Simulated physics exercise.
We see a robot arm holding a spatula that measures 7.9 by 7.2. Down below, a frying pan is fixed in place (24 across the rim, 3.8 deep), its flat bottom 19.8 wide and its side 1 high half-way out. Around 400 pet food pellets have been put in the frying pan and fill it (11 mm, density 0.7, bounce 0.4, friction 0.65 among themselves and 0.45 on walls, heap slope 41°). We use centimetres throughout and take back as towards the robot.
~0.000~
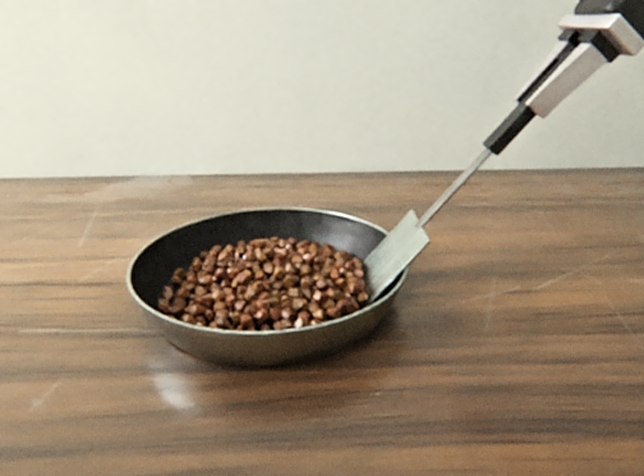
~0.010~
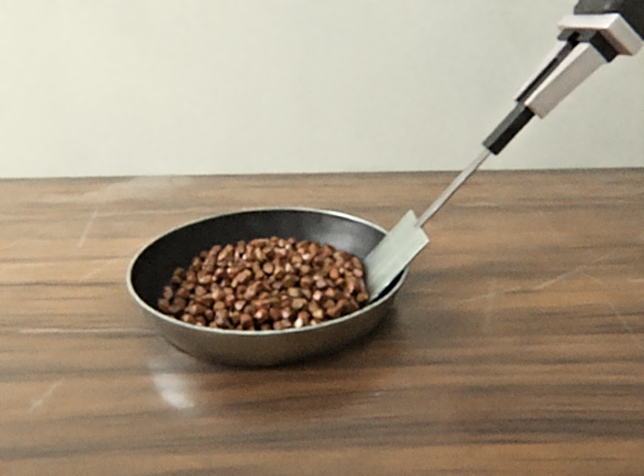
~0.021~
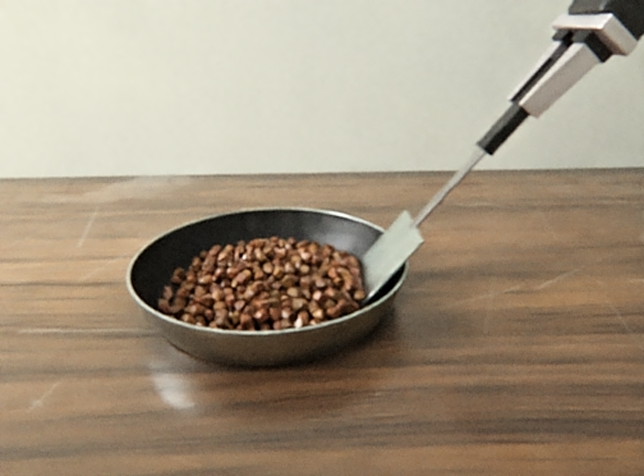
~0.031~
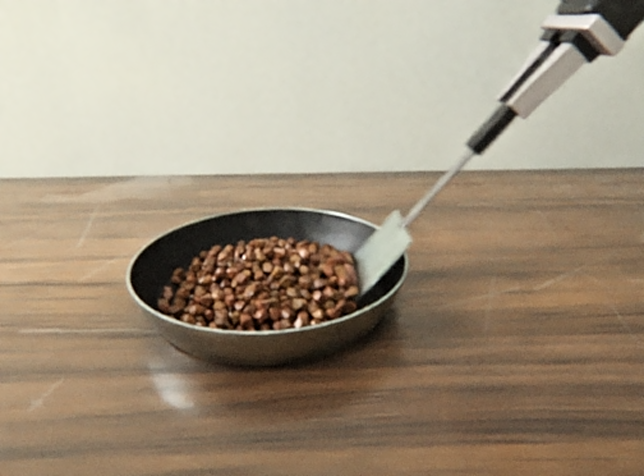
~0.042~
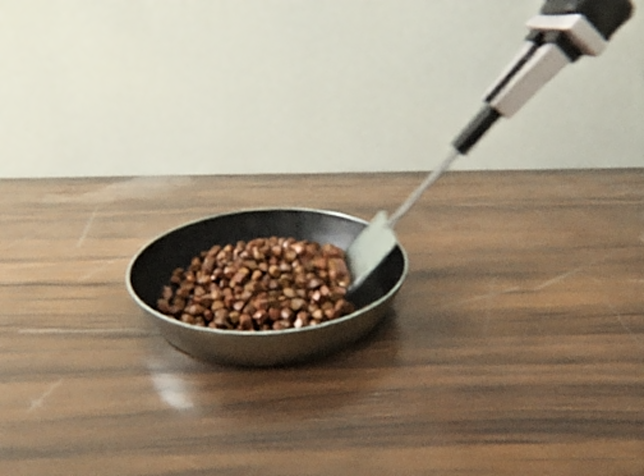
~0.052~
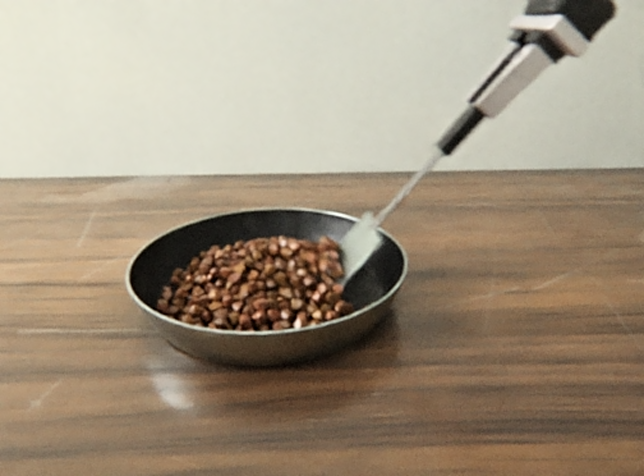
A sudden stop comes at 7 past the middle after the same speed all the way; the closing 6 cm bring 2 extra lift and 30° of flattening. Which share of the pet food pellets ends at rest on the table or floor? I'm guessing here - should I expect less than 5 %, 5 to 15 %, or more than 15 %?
You should expect 5 to 15 %.
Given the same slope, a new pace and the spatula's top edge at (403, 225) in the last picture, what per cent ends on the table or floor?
Estimate: Close to 0 %.
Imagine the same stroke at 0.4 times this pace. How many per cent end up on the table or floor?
Roughly 0 percent ends on the table or floor.
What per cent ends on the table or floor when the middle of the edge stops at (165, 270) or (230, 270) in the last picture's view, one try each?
Try 1: Approx. 20 %; try 2: Approx. 0 %.
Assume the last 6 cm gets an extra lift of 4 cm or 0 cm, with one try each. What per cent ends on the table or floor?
Result, in order: Approx. 20 % and 5 %.
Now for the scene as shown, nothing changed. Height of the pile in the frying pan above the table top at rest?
5.5 cm.
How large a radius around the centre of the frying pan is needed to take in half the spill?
Roughly 20 cm.
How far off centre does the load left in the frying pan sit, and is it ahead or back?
I'd put it at roughly 4.5 cm toward the front.
After 0.08 s, sloping 51°, highest piece 6 above the table; 397 in the frying pan.
After 0.11 s, sloping 42°, highest piece 7 above the table; 397 in the frying pan.
After 0.32 s, sloping 21°, highest piece 5 above the table; 363 in the frying pan, 33 on the table or floor, 1 on the blade or in flight.
After 1.37 s, sloping 21°, highest piece 5 above the table; 363 in the frying pan, 34 on the table or floor.
At rest, 363 in the frying pan, 34 on the table or floor. That is 9 % on the table or floor.
